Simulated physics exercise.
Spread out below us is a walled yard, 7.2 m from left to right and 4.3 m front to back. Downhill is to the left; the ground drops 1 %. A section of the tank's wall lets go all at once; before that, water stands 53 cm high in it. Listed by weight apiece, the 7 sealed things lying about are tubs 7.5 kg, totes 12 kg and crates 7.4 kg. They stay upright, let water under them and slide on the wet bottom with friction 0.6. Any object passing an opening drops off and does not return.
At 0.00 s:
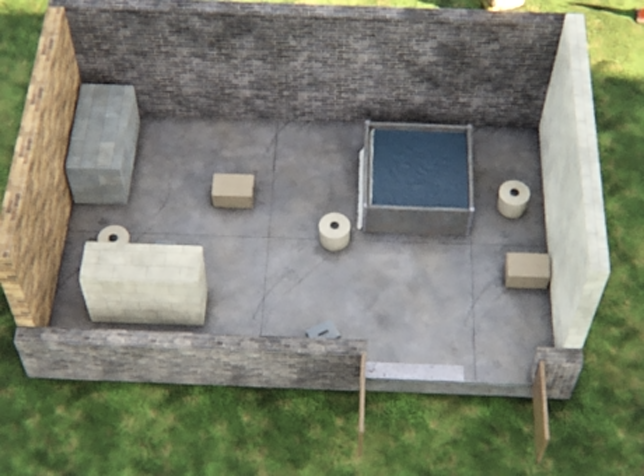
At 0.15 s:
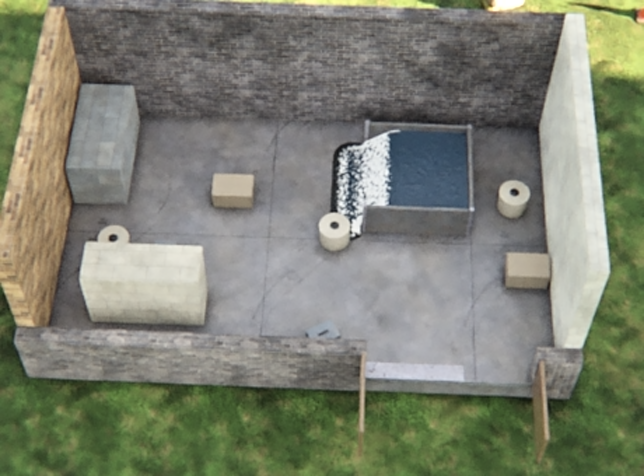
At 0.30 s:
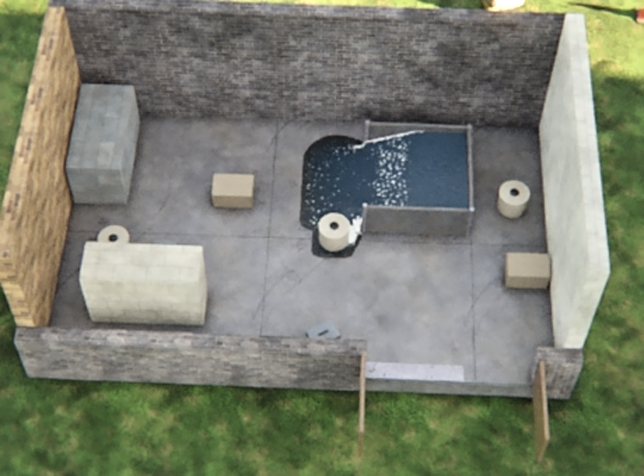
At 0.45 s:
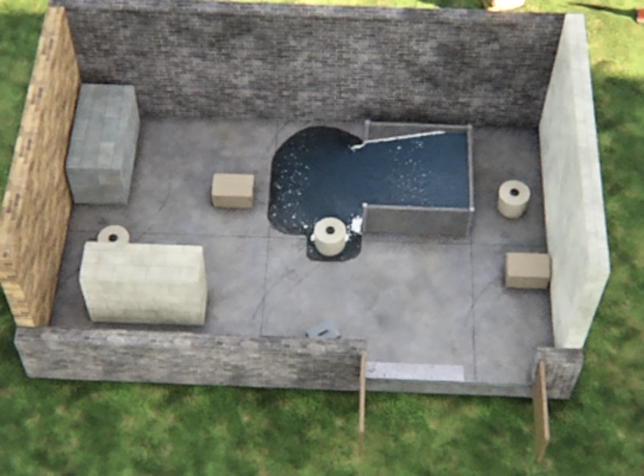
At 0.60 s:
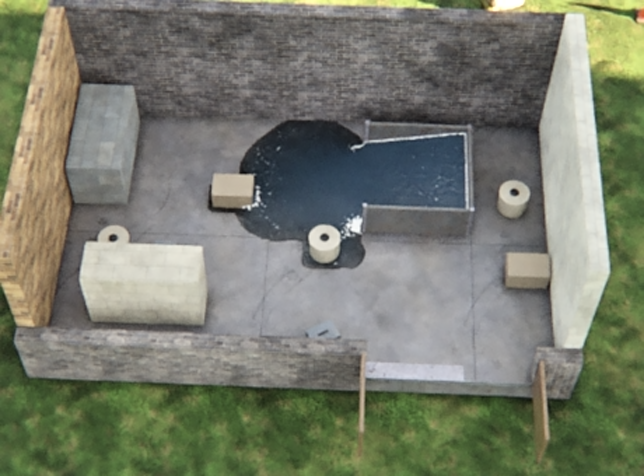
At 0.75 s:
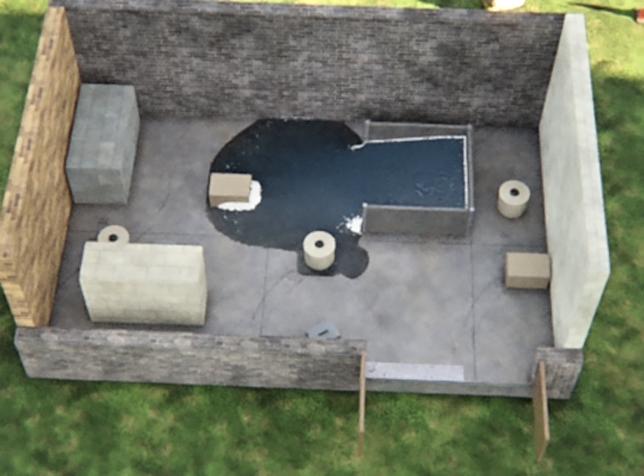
In the video, dark water bursts from the left side of a square tank in a walled yard and spreads leftward across the floor, surrounding a pale round tub that shifts slightly left and then reaching a small tan box.
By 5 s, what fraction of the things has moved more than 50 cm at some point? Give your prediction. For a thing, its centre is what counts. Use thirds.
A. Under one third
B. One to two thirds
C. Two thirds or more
One to two thirds.
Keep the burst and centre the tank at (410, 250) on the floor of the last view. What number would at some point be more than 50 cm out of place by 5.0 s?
Count: 4.
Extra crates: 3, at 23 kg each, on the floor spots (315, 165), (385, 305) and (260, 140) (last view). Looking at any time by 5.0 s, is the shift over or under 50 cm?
Reading them off in order: Clears the mark, not beyond, clears the mark.
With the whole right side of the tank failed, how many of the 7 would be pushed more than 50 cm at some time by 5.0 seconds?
Then it comes to 2.
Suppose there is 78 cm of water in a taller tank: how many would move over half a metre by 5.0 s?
5.
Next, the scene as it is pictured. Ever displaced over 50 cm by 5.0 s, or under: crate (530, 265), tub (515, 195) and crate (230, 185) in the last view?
Within the mark, within the mark, beyond the mark.
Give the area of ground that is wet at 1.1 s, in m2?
Some 10.5 m2 of it.
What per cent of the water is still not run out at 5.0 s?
Around 100 % of the water.
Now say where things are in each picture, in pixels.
In the first frame, a tub at (335, 226), on the bottom; a crate at (233, 185), on the bottom; 2.2 m2 under water; 0 of 7 have shifted.
In the second frame, a tub at (335, 226), on the bottom; a crate at (233, 185) rests on the ground; 3.0 m2 under water; 0 of 7 have shifted.
In the third frame, a tub at (335, 226), on the bottom; a crate at (233, 185) rests on the ground; 3.8 m2 under water; 0 of 7 have shifted.
In the fourth frame, a tub at (331, 231) rests on the ground, 11 cm from its start; a crate at (233, 185), on the bottom; water covers 5.0 m2; 1 of 7 have shifted.
In the fifth frame, a tub at (325, 238), on the bottom, 26 cm from its start; a crate at (233, 185) rests on the ground; 6.2 m2 under water; 1 of 7 have shifted.
In the sixth frame, a tub at (320, 244), on the bottom, 40 cm from its start; a crate at (230, 185) rests on the ground, 4 cm from its start; 7.4 m2 under water; 1 of 7 have shifted.
After 1.1 s 2 of 7 are over 50 cm from their spots; 0 afloat.
After 2.2 s 2 of 7 are over 50 cm from their spots; 1 afloat.
After 3.5 s 4 of 7 are over 50 cm from their spots; 3 afloat.
After 5.0 s 4 of 7 are over 50 cm from their spots, and 4 have been at some point; 3 afloat.
